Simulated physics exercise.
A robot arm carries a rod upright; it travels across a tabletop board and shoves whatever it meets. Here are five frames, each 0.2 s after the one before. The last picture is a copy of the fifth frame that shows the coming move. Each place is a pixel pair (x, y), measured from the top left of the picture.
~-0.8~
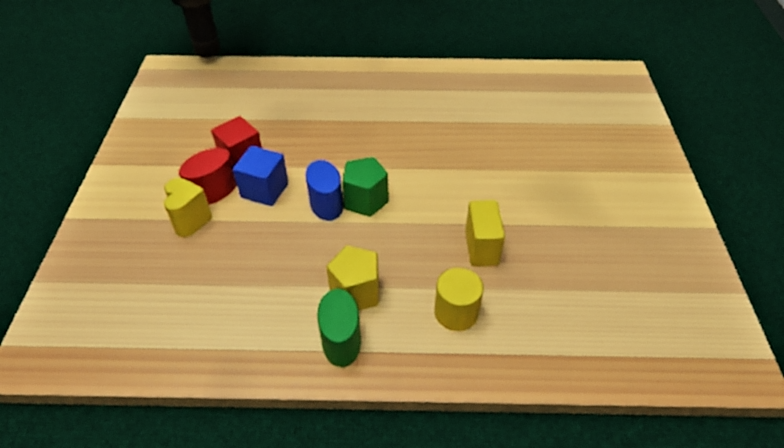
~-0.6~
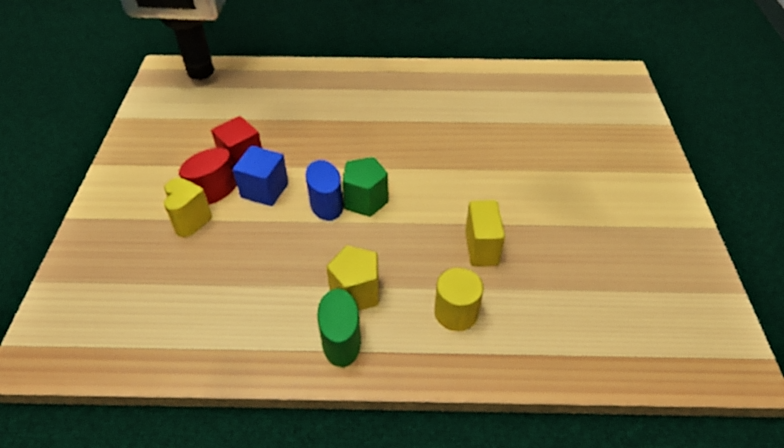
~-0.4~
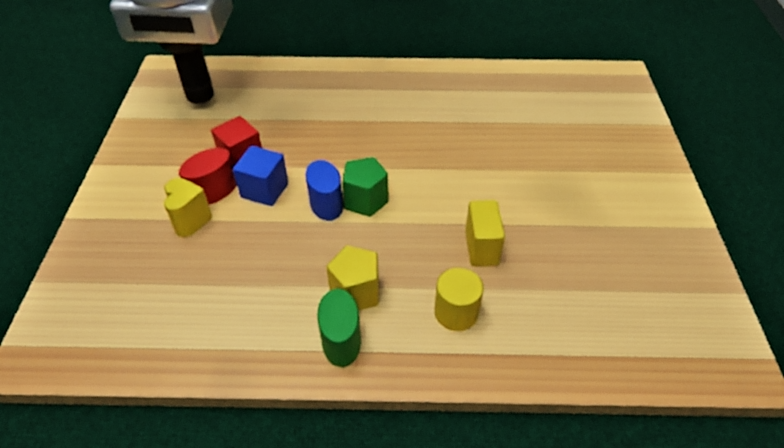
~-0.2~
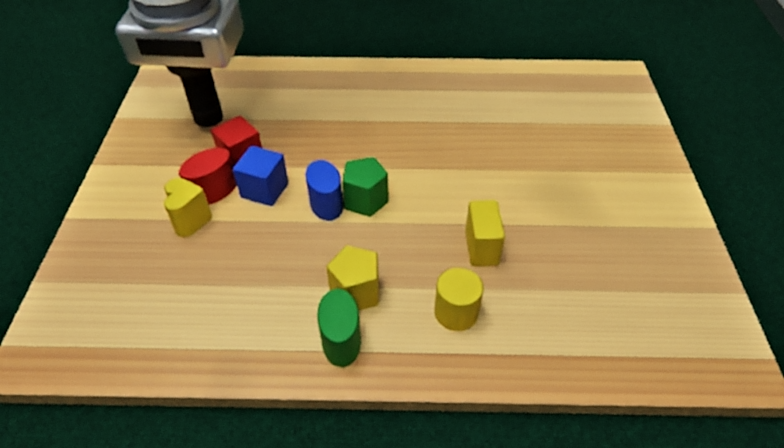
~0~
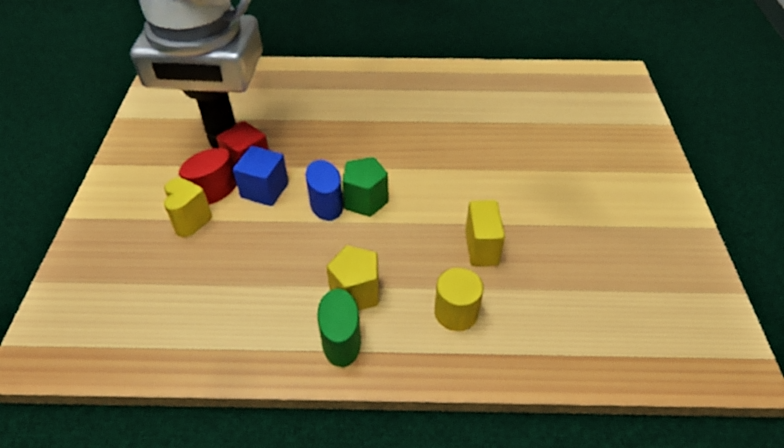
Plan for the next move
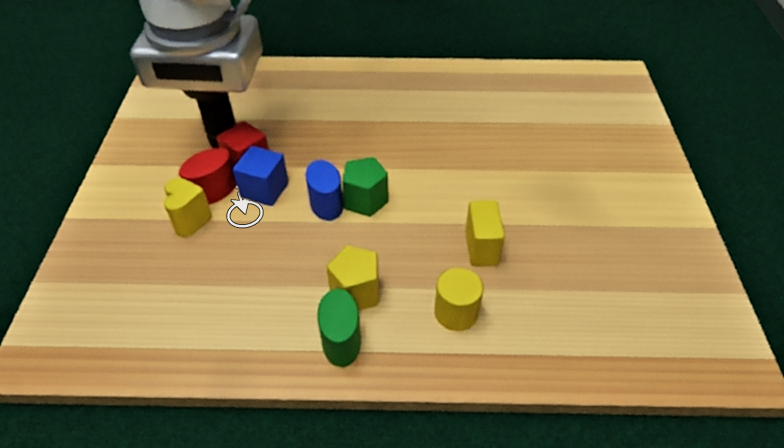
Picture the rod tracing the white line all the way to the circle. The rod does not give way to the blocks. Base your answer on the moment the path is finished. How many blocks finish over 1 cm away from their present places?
Three or more blocks.
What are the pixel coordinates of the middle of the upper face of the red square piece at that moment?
The point I'd pick in the picture is (267, 156).
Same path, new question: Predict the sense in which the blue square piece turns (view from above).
Rotates clockwise.
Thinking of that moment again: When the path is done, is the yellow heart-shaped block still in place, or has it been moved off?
My prediction: It moves.
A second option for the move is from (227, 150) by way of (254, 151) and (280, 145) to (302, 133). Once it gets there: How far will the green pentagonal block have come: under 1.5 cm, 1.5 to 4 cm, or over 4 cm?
Short: Under 1.5 cm.
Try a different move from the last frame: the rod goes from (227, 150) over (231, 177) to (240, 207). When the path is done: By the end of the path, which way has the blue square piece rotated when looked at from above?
Seen from above, its turn is clockwise.
The line goes from (227, 150) to (245, 214).
What follows on the original path. Halfway along, rod (233, 172); yellow heart-shaped block (173, 196), turned 20° anticlockwise; red oval block (198, 172), turned 40° clockwise; red square piece (262, 154), turned 40° anticlockwise; blue square piece (284, 179), turned 35° clockwise.
At the end, rod (243, 206); yellow heart-shaped block (166, 202); red oval block (196, 182), turned 85° clockwise; red square piece (267, 156), turned 60° anticlockwise; blue square piece (286, 180), turned 40° clockwise.
